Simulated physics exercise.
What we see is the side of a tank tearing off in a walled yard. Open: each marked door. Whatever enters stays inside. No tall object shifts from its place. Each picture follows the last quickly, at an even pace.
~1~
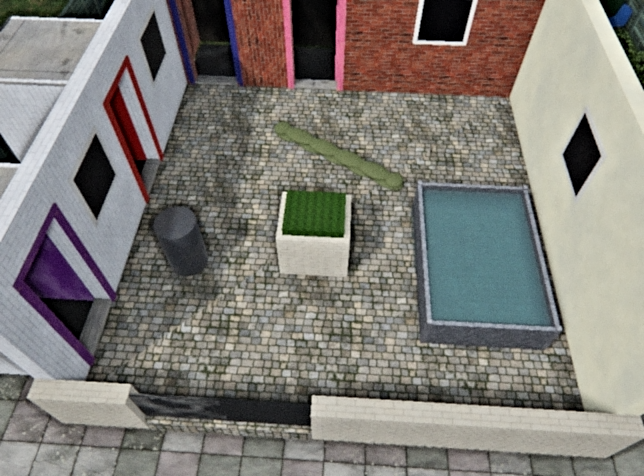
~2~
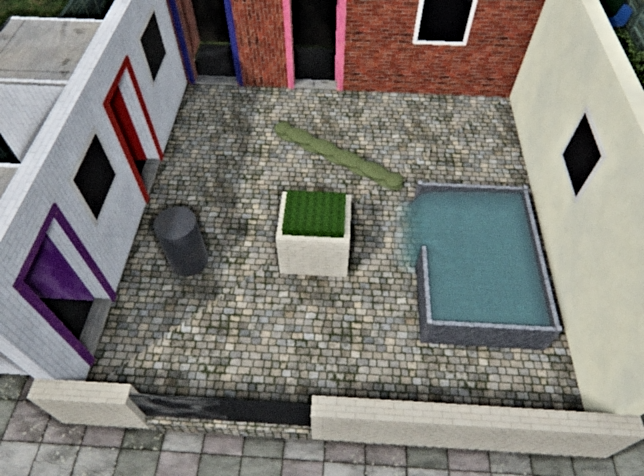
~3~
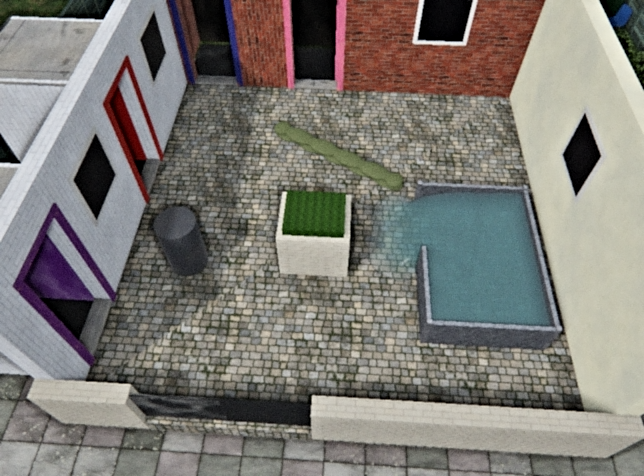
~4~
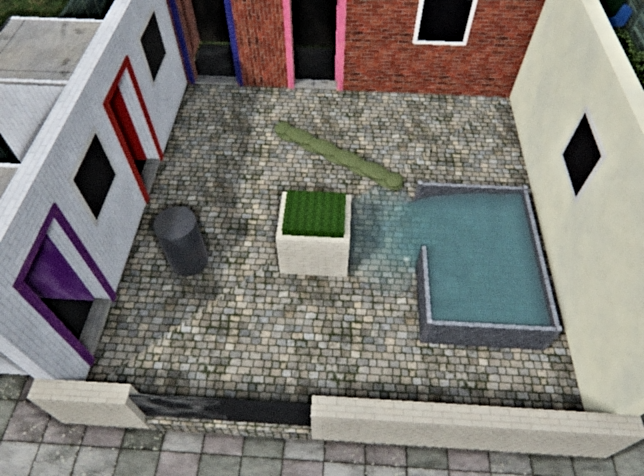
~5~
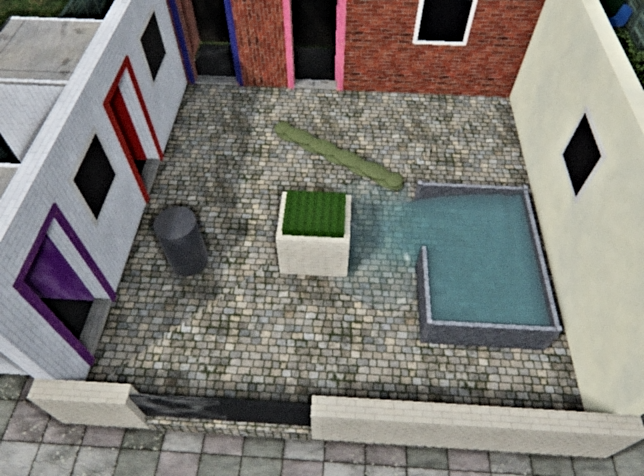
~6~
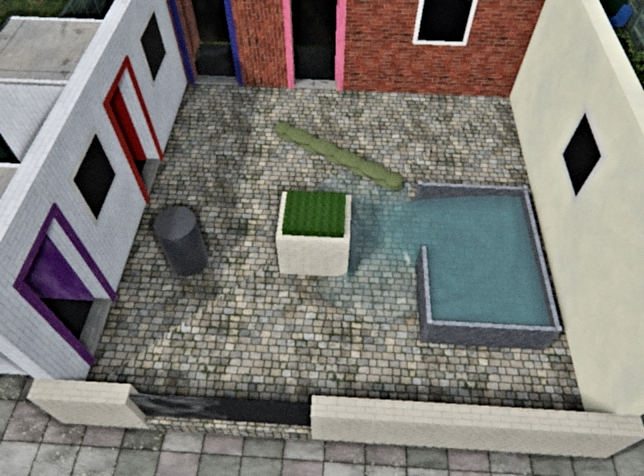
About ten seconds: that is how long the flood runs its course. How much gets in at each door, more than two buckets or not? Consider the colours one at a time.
One by one: I expect the blue door to go over the limit, I expect the pink door to stay within two buckets, I expect the red door to go over the limit, I expect the purple door to stay within two buckets.
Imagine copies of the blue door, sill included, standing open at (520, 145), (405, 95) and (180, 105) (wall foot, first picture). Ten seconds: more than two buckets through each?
One after the other: Takes less, lets less in, lets more in.
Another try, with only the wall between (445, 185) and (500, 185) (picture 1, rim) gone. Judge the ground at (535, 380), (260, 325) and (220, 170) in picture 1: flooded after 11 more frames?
Taking the points in order: Unwetted, unwetted and unwetted.
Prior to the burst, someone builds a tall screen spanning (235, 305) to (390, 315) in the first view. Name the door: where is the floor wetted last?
The pink one.
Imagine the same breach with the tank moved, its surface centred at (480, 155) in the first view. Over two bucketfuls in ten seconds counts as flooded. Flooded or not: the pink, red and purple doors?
My reading: The pink door goes over, the red door is under, the purple door lets less in.
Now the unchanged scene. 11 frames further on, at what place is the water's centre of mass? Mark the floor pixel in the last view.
Centre of the water: Near (406, 248).
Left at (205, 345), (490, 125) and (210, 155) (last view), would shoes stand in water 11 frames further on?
In turn, the points end up high and dry, high and dry and soaked.
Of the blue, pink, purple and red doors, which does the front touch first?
The answer here is the red one.
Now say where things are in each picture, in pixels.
In the first frame, still water in the tank at (481, 252).
In the second frame, water pours out at (420, 230) and has run to (403, 205).
In the third frame, the front is at (376, 261), out from the gap at (419, 231).
In the fourth frame, water pours out at (419, 231) and has run to (349, 263).
In the fifth frame, water pours out at (419, 232) and has run to a hidden place.
In the sixth frame, the front is at a hidden place, out from the gap at (419, 232).
A moment on, water covers 20 % of the floor; the blue door not reached, the pink door not reached, the red door not reached, the purple door not reached.
Next, water covers 35 % of the floor; the blue door not reached, the pink door not reached, the red door wet at the sill, nothing in, the purple door not reached.
Then, water covers 50 % of the floor; the blue door under two buckets in, the pink door not reached, the red door over two buckets in, the purple door not reached.
Later, water covers 65 % of the floor; the blue door far over two buckets in, the pink door wet at the sill, nothing in, the red door far over two buckets in, the purple door wet at the sill, nothing in.
In the end, water covers 95 % of the floor; the blue door far over two buckets in, the pink door wet at the sill, nothing in, the red door far over two buckets in, the purple door wet at the sill, nothing in.
